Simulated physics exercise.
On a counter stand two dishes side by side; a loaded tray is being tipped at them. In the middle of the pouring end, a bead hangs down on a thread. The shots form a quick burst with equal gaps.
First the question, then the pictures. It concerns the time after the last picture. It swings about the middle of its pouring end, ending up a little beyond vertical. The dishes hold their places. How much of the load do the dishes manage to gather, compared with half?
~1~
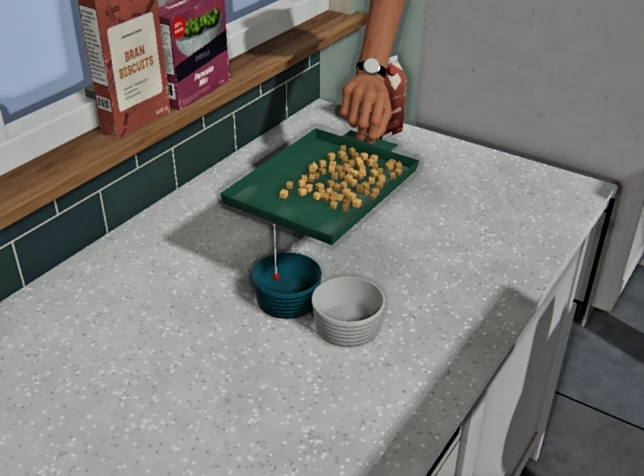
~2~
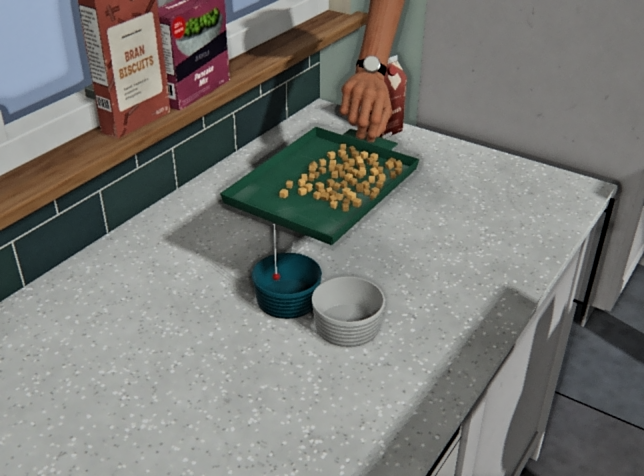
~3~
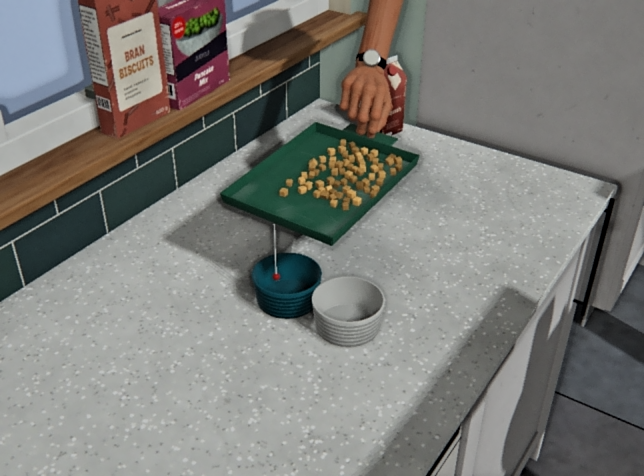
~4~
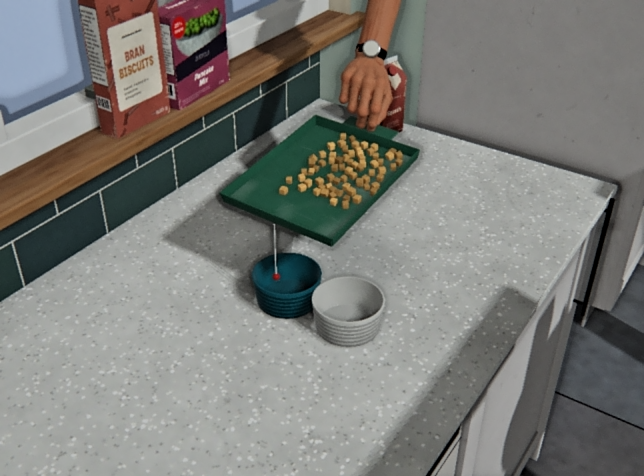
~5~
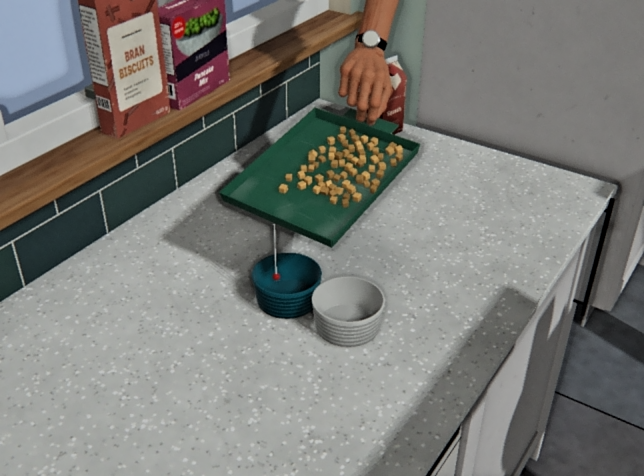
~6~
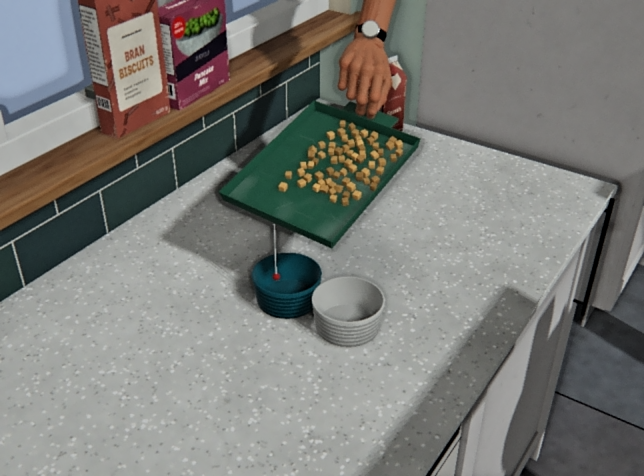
They gather less than half of it.
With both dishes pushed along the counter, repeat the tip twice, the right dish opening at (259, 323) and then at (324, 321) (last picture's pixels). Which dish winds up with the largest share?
In the first try it's the one on the right, and in the second it's the one on the right.
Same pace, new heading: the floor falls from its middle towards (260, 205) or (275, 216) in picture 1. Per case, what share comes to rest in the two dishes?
0 % and 0 %, roughly.
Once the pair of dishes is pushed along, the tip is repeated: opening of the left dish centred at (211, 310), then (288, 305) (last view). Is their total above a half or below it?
Place 1: Lower than half; place 2: Higher than half.
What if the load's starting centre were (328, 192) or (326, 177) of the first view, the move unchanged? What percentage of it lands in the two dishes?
20 and 20 per cent.
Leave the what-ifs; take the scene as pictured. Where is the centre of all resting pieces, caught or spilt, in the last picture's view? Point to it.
Near (291, 361), more or less.
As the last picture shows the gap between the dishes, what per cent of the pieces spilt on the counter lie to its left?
I'd put it at close to 70 per cent.
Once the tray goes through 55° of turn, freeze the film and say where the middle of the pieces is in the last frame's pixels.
Load centre: Approx. (318, 225).
Soon after the last picture, tray tipped steeply; most on the tray; a stray few outside both; a small part in the air.
A little later, tray tipped right over; most on the tray; a stray few in the right dish; about a quarter outside both; a stray few in the air.
Later still, tray tipped past a quarter turn; a small part in the right dish; most outside both.
At rest, tray tipped past a quarter turn; a small part in the right dish; none in the left dish; most outside both.
